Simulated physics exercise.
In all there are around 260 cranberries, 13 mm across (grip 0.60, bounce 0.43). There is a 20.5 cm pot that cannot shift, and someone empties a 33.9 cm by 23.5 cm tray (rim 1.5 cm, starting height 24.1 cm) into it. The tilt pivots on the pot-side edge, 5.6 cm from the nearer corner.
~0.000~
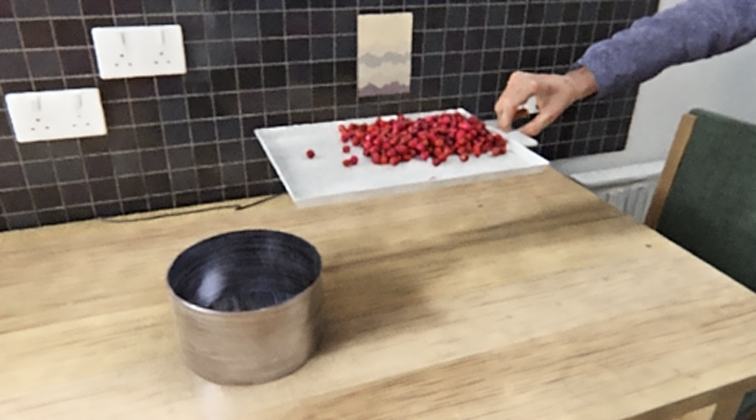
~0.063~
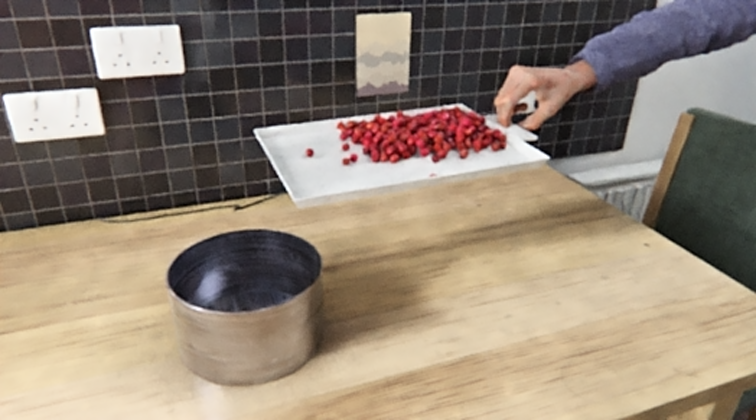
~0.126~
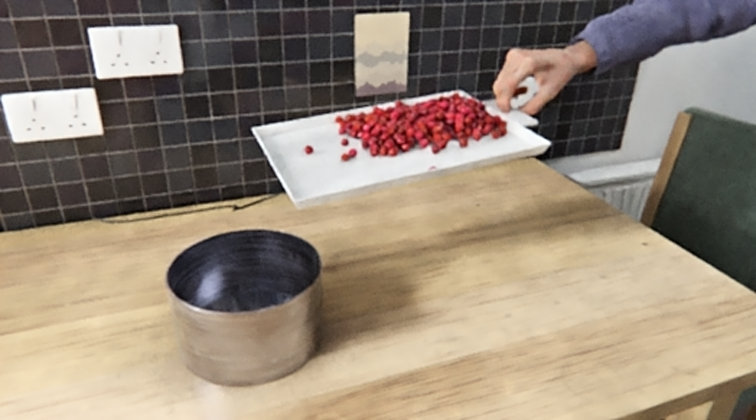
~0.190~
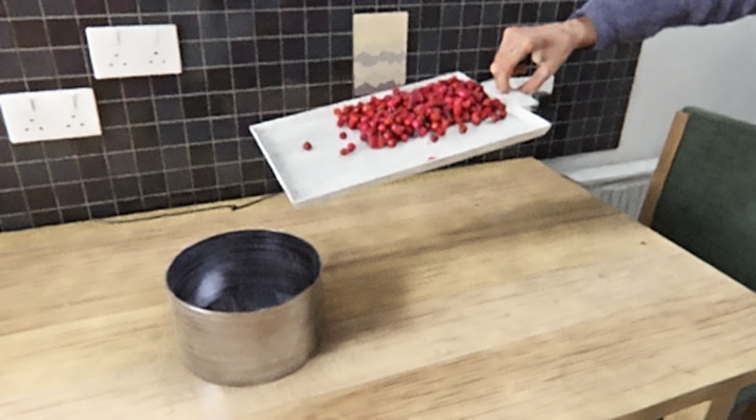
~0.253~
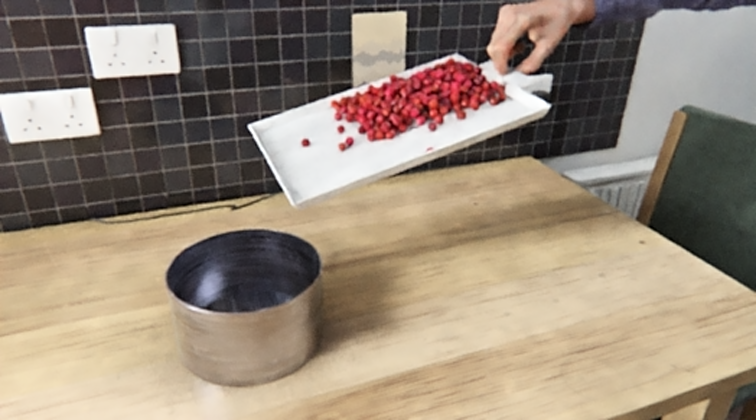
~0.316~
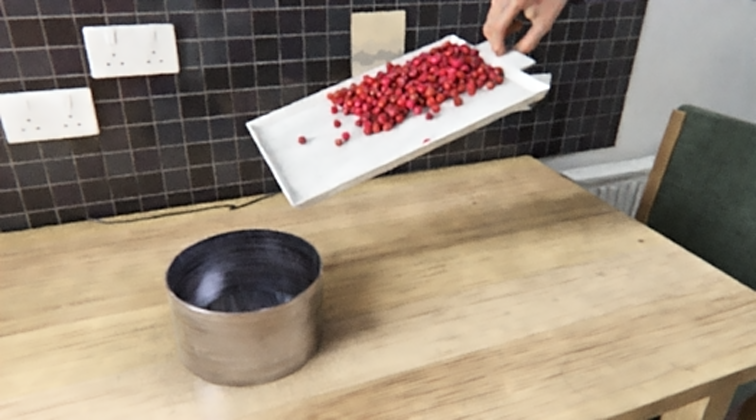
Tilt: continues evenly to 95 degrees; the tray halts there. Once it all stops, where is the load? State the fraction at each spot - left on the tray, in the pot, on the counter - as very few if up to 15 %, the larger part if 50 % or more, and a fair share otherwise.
Tray: Very few. Pot: The larger part. Counter: A fair share.
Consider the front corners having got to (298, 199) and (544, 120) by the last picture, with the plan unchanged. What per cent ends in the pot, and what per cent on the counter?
Split: Pot = 80, counter = 20.
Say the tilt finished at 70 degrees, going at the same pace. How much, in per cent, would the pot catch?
Estimate: Roughly 60 percent.
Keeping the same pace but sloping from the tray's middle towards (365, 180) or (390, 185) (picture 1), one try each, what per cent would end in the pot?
Near 20 and 5 percent, in that order.
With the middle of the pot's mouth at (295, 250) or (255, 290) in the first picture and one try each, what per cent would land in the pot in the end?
About 25 and 70 per cent.
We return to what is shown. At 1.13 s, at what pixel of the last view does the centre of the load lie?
Near (222, 336).
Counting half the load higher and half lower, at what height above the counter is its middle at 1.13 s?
Around 4 cm up.
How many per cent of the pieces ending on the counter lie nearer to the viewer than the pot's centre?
Near 70 in a hundred.
Then, at 0.81 s, tilt 56 degrees; the tray holds 85 %, the pot 0 %.
After 1.13 s, tilt 79 degrees; the tray holds 15 %, the pot 45 %.
Then, at 1.55 s, tilt 95 degrees; the tray holds 0 %, the pot 70 %.
In the end, at 2.1 s, tray 0 %, pot 70 %, counter 30 %.
